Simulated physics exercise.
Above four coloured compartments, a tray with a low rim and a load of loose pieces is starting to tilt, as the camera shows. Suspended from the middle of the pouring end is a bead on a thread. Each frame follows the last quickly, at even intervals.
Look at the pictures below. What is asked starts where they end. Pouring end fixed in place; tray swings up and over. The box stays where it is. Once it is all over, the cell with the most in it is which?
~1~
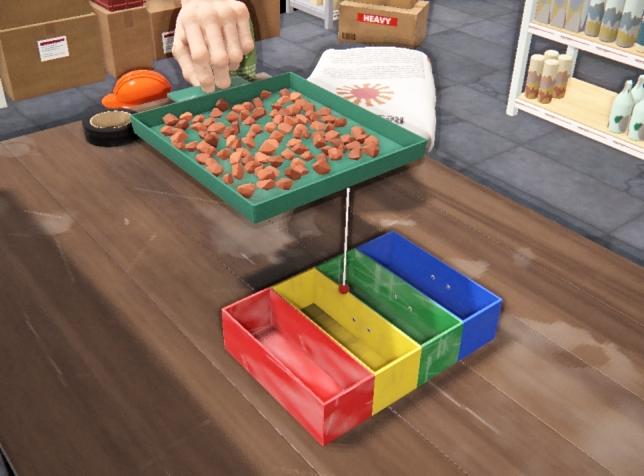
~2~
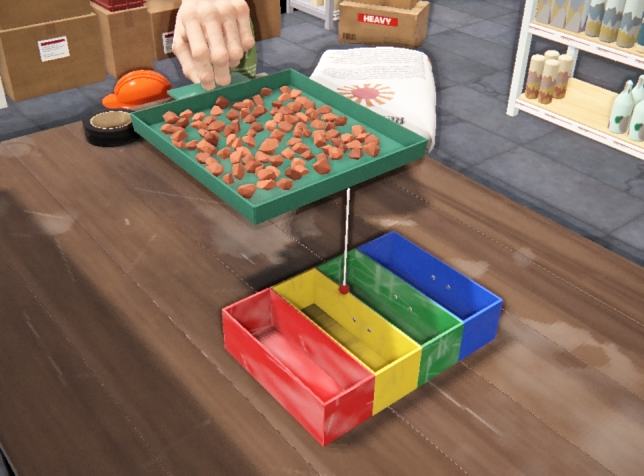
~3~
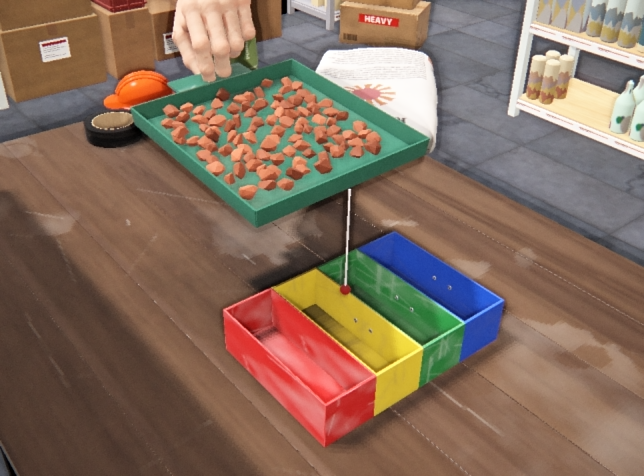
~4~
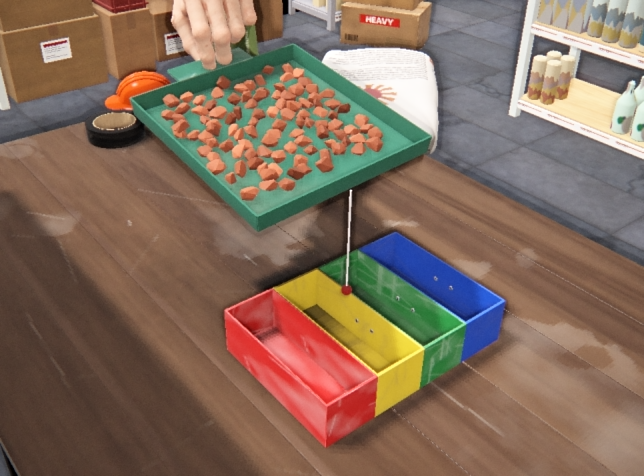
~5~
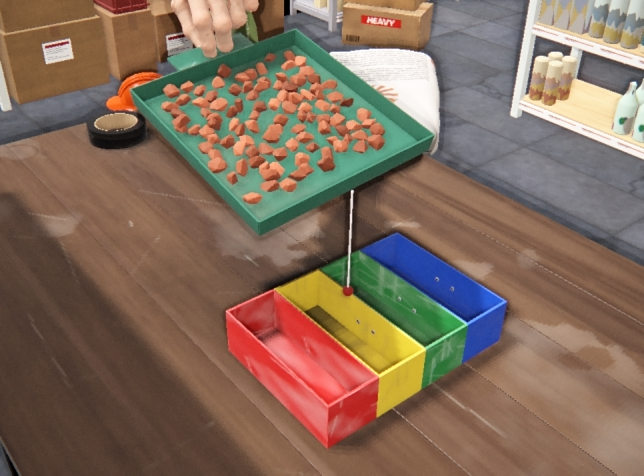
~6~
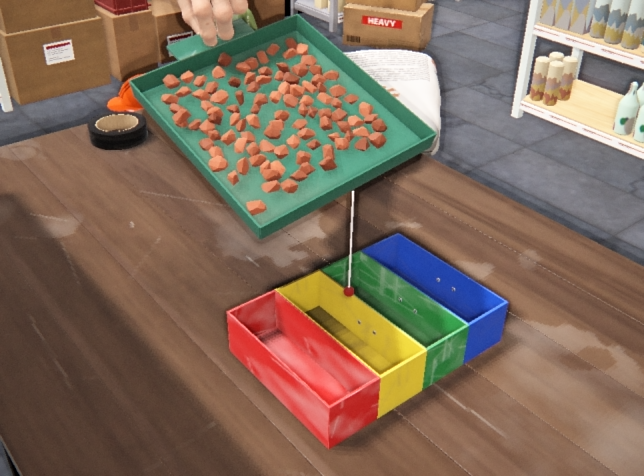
It is the red cell that has the most.
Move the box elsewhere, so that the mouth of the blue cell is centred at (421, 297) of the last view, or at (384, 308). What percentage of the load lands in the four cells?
You'd get 100 per cent first and 100 per cent second.
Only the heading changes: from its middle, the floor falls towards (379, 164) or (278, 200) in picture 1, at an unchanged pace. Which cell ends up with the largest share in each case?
Try 1 - blue; try 2 - red.
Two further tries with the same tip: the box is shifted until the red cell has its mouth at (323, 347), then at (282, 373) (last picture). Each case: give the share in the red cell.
60 %, 50 %.
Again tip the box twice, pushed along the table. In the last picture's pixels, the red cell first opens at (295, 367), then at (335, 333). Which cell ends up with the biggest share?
Placing A: The red one / placing B: Red.
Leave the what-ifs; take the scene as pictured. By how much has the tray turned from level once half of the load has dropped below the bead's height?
That happens at around 95°.
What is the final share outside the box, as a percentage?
Estimated share: About 20 %.
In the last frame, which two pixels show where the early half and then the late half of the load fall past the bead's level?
About (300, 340) to begin with, then about (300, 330).
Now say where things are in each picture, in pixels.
The first picture shows corners of the pouring end near (254, 204) and (425, 140), level; middle of the load near (276, 138), bits of crushed brick; bead on its thread near (344, 289); red cell near (349, 406); yellow cell near (396, 377); green cell near (440, 351); blue cell near (480, 326).
The second picture shows corners of the pouring end near (255, 205) and (425, 139), level; middle of the load near (277, 136).
The third picture shows corners of the pouring end near (256, 209) and (427, 138), tipped barely, lowest at the left corner; middle of the load near (278, 132).
The fourth picture shows corners of the pouring end near (258, 214) and (429, 136), tipped a little, lowest at the left corner; middle of the load near (279, 126).
The fifth picture shows corners of the pouring end near (259, 220) and (432, 134), tipped a little, lowest at the left corner; middle of the load near (281, 120).
The sixth picture shows corners of the pouring end near (261, 225) and (434, 133), tipped clearly, lowest at the left corner; middle of the load near (282, 116), only a few on the move; red cell near (354, 409); yellow cell near (402, 380); green cell near (445, 353); blue cell near (485, 329).
Shortly afterwards, tray tipped steeply; all but a few on the tray; only a few falling or outside the box.
Next, tray tipped past a quarter turn; near a quarter on the tray; near a third in the red cell; a little in the yellow cell; near a third falling or outside the box.
Some moments later, tray tipped past a quarter turn; near two thirds in the red cell; a little in the yellow cell; near a quarter falling or outside the box.
In the end, tray tipped past a quarter turn; near two thirds in the red cell; a little in the yellow cell; none at all in the green cell; none at all in the blue cell; near a quarter outside the box.
